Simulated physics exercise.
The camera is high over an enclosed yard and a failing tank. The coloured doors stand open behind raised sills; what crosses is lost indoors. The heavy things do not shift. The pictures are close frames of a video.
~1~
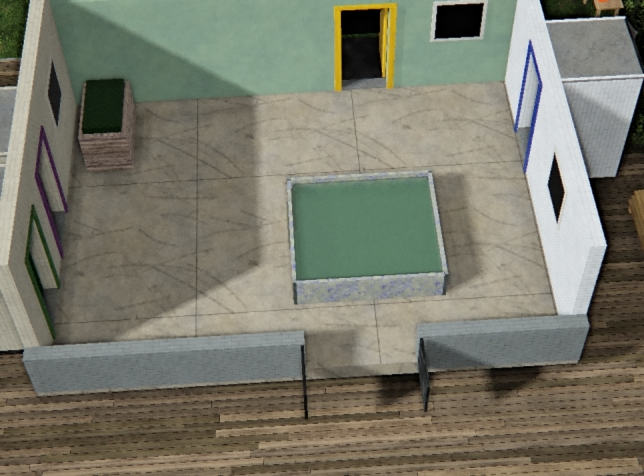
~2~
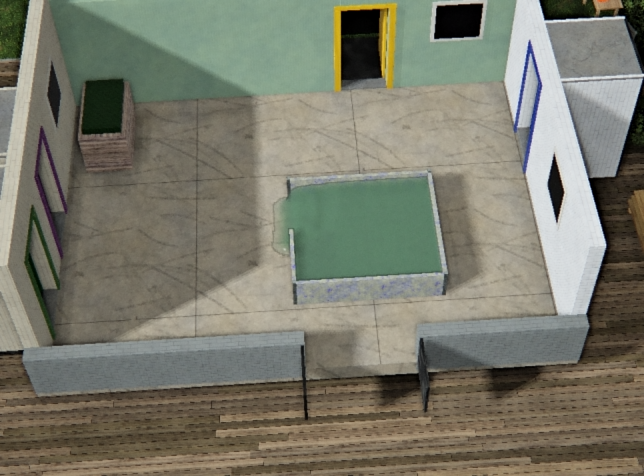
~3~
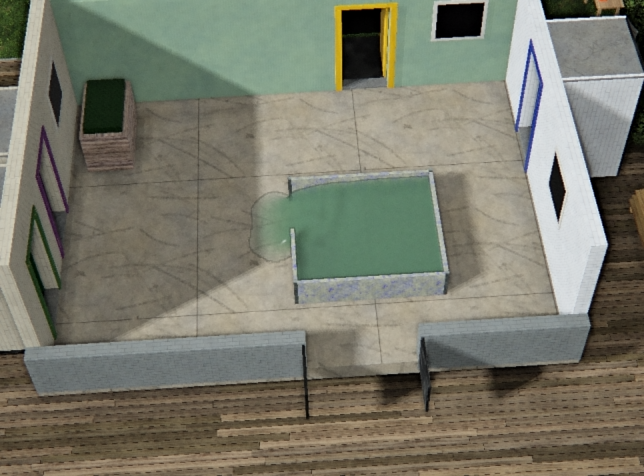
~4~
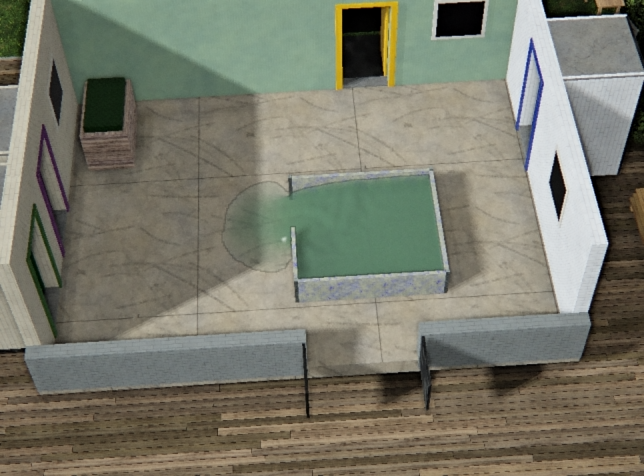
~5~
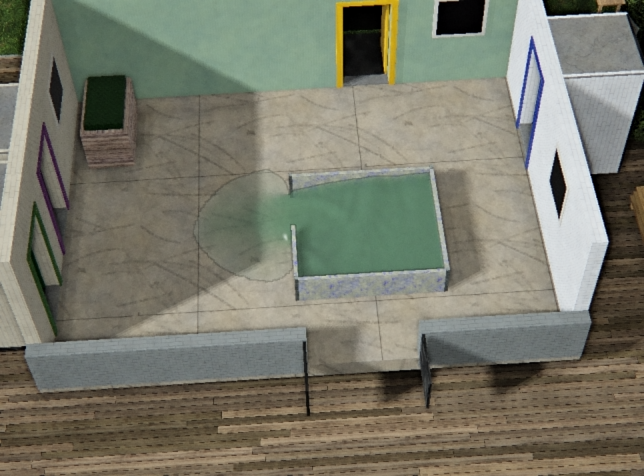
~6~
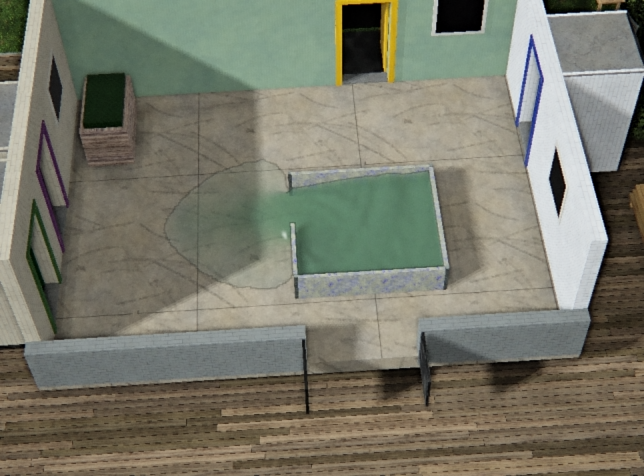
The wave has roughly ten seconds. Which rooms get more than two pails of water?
The blue door stays under that; the green door takes more than that; the purple door takes more than that; the yellow door stays under that.
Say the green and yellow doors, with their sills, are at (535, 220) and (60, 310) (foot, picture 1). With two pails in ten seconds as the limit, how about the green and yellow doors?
Green stays under, yellow floods.
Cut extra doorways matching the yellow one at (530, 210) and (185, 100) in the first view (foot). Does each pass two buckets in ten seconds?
As listed: Takes less, lets more in.
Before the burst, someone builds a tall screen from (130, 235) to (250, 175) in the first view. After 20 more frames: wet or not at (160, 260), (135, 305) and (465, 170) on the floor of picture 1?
In turn: Wet, awash, clear.
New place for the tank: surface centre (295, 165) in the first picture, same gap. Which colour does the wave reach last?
It is the blue door.
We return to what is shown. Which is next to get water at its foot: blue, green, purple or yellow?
First comes the one in purple.
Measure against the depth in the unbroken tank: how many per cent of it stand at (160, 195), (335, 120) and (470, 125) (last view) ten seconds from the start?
In that order: 16, 4 and 2 per cent.
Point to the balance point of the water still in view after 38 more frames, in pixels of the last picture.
Close to (233, 225).
A moment on, water covers 20 % of the floor; the blue door not reached, the green door not reached, the purple door wet at the sill, nothing in, the yellow door not reached.
Next, water covers 35 % of the floor; the blue door not reached, the green door wet at the sill, nothing in, the purple door under two buckets in, the yellow door not reached.
Then, water covers 40 % of the floor; the blue door not reached, the green door over two buckets in, the purple door over two buckets in, the yellow door not reached.
Later, water covers 55 % of the floor; the blue door not reached, the green door over two buckets in, the purple door far over two buckets in, the yellow door not reached.
In the end, water covers 80 % of the floor; the blue door not reached, the green door far over two buckets in, the purple door far over two buckets in, the yellow door wet at the sill, nothing in.
